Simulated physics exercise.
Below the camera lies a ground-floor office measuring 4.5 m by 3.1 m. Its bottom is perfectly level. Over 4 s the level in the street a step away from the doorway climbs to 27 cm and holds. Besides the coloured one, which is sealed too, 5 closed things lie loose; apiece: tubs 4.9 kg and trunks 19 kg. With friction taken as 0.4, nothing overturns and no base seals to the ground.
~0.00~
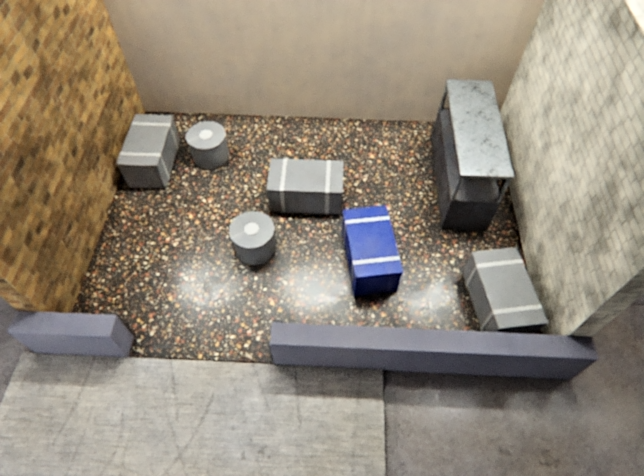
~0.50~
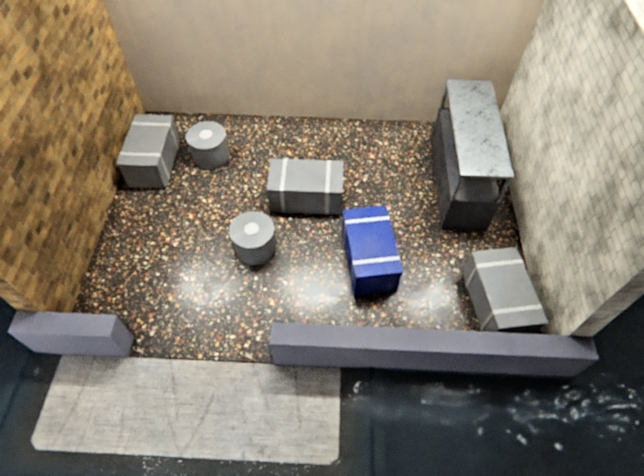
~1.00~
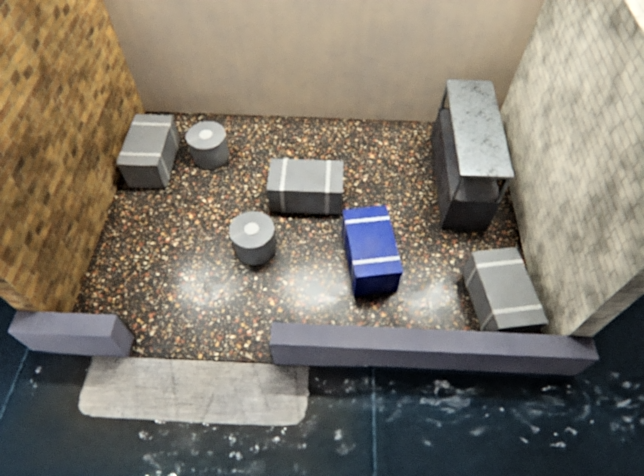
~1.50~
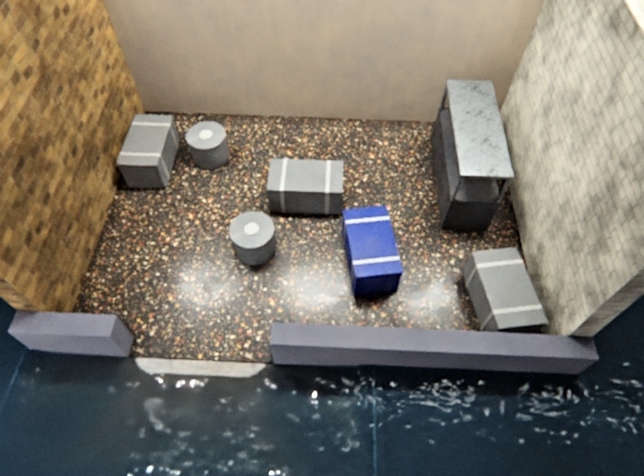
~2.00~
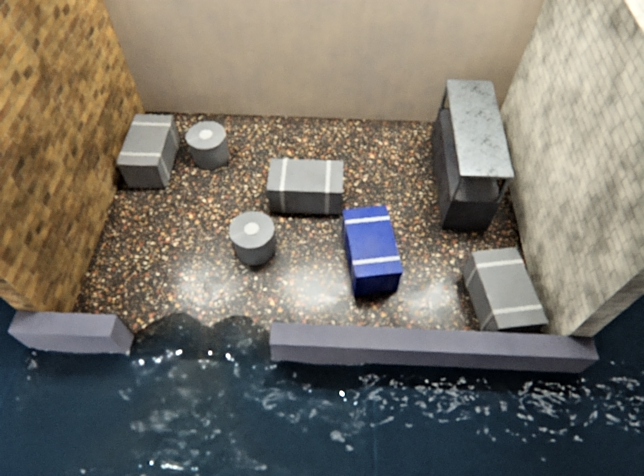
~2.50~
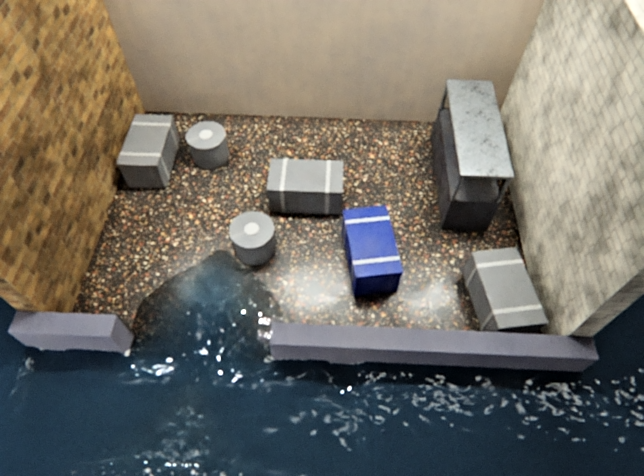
At the start, a blue trunk, grey trunks and two round tubs stand on a dry speckled floor behind a low wall with a gap. Dark water then covers the ground outside, shrinking the pale slab before the gap, and finally spreads through it onto the floor, while every object stays still.
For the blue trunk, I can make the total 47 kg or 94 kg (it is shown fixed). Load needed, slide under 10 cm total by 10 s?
The heavier option is overkill.
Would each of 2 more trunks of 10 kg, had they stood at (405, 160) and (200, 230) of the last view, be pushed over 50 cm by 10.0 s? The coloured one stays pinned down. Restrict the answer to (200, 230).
Answer: It goes farther than that.
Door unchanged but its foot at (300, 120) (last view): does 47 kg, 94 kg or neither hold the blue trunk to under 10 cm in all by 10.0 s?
Then only the bigger mass works.
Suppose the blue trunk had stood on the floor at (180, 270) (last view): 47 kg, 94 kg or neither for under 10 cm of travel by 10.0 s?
The answer: You need the heavier weight.
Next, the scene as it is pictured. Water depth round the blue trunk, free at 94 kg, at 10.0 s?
Around 10 cm.
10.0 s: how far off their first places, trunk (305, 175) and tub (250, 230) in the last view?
140 cm and 150 cm respectively.
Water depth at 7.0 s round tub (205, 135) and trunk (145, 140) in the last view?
19 and 19 cm.
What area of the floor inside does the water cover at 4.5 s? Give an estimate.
Close to 7.5 m2, I'd say.
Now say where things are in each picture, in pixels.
The blue trunk at (372, 240), on the bottom; water covers 0.0 m2; 0 of 6 have shifted, in the first picture.
The blue trunk at (372, 240) rests on the ground; 0.0 m2 under water; 0 of 6 have shifted, in the second picture.
The blue trunk at (372, 240), on the bottom; 0.0 m2 under water; 0 of 6 have shifted, in the third picture.
The blue trunk at (372, 240), on the bottom; 0.0 m2 under water; 0 of 6 have shifted, in the fourth picture.
The blue trunk at (372, 240) rests on the ground; water covers 0.2 m2; 0 of 6 have shifted, in the fifth picture.
The blue trunk at (372, 240), on the bottom; water covers 1.0 m2; 0 of 6 have shifted, in the sixth picture.
After 3.5 s the blue trunk would be 0 cm from its start with 47 kg and 0 cm from its start with 94 kg; 0 cm of water round it then.
After 4.5 s the blue trunk would be 0 cm from its start with 47 kg and 0 cm from its start with 94 kg; 3 cm of water round it then.
After 7.0 s the blue trunk would be 0 cm from its start with 47 kg and 0 cm from its start with 94 kg; 3 cm of water round it then.
After 10.0 s the blue trunk would be 2 cm from its start with 47 kg and 0 cm from its start with 94 kg; 10 cm of water round it then.
